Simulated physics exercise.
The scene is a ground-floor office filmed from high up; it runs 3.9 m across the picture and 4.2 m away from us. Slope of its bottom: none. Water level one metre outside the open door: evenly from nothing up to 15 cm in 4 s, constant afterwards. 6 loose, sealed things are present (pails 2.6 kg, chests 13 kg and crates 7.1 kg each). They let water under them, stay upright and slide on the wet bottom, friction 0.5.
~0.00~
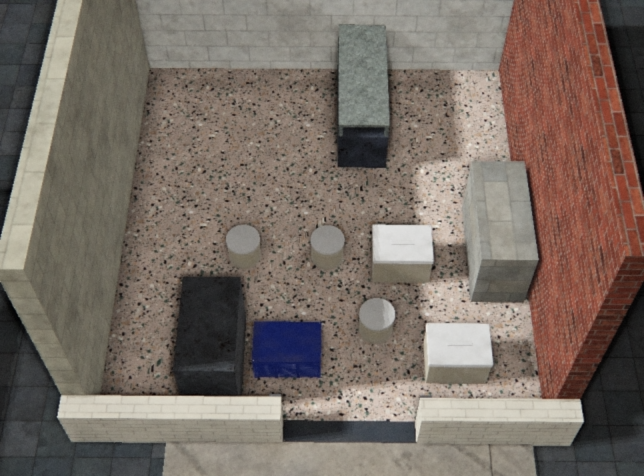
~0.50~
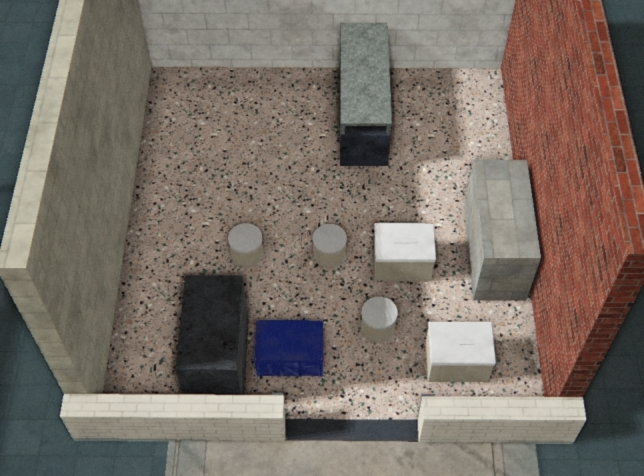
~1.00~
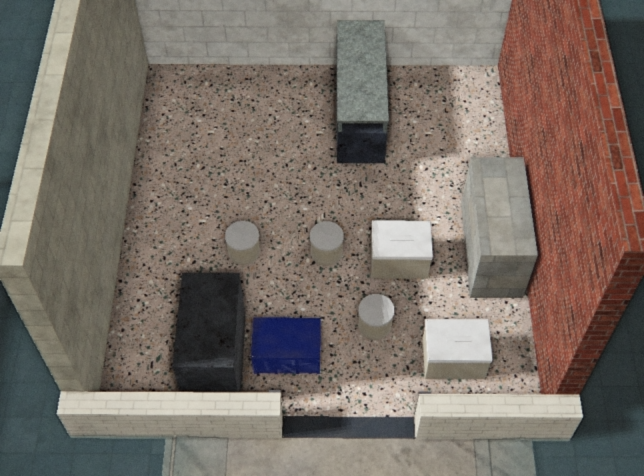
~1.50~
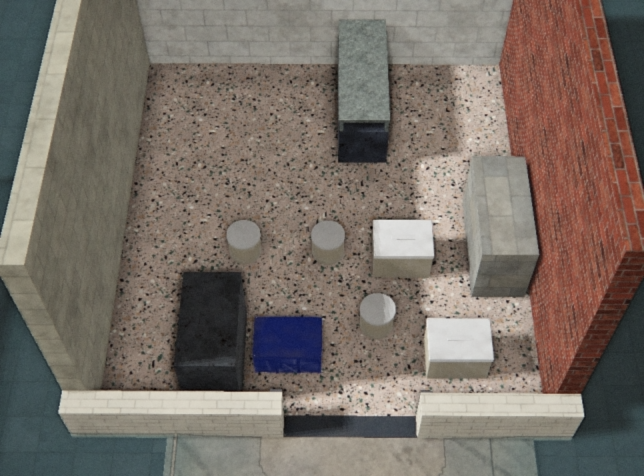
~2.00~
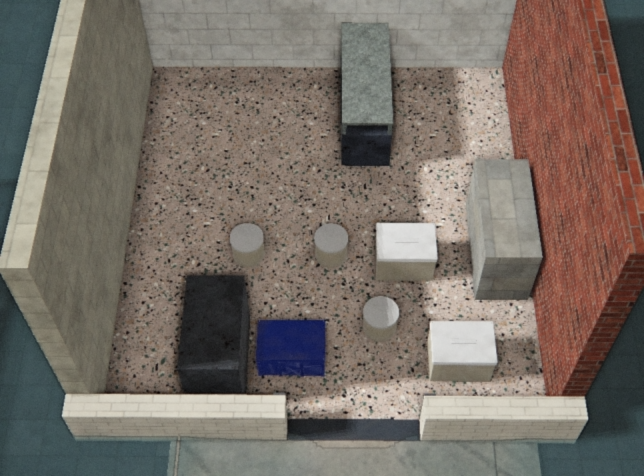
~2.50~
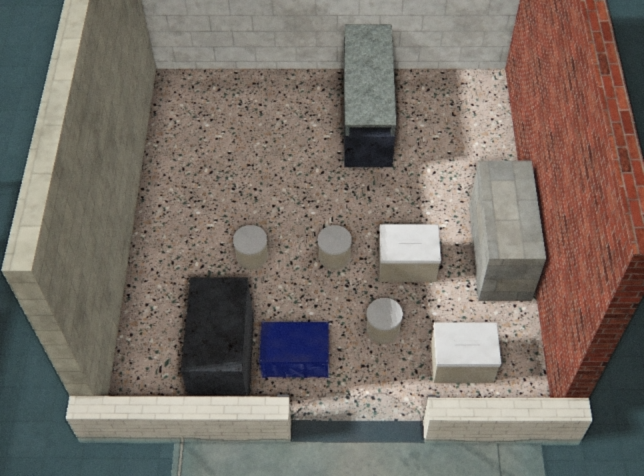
A walled room holding blocks and a blue crate stays still as the ground outside turns blue-green.
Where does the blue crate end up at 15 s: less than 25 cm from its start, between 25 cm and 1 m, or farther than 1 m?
By 15 s the blue crate goes beyond 1 m.
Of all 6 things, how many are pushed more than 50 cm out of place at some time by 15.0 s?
My count gives 5.
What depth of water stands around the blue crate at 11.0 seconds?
Depth: About 4 cm.
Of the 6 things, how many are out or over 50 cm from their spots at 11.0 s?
That would be 5.
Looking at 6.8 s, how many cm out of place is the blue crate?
About 140 cm out of place.
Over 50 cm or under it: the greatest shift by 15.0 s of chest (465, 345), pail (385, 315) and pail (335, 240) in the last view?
The first is not bigger, the second bigger and the third bigger.
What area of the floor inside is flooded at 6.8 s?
Near 11.5 m2 in all.
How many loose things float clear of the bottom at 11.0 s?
That would be 4 of them.
After 3.5 s the blue crate is near (294, 341), 0.0 m from its start, aground; 0 afloat.
After 6.8 s the blue crate is near (242, 223), 1.4 m from its start, aground; 0 afloat.
After 11.0 s the blue crate is near (241, 221), 1.4 m from its start, afloat; 4 afloat.
After 15.0 s the blue crate is near (176, 183), 2.1 m from its start, afloat; 5 afloat.
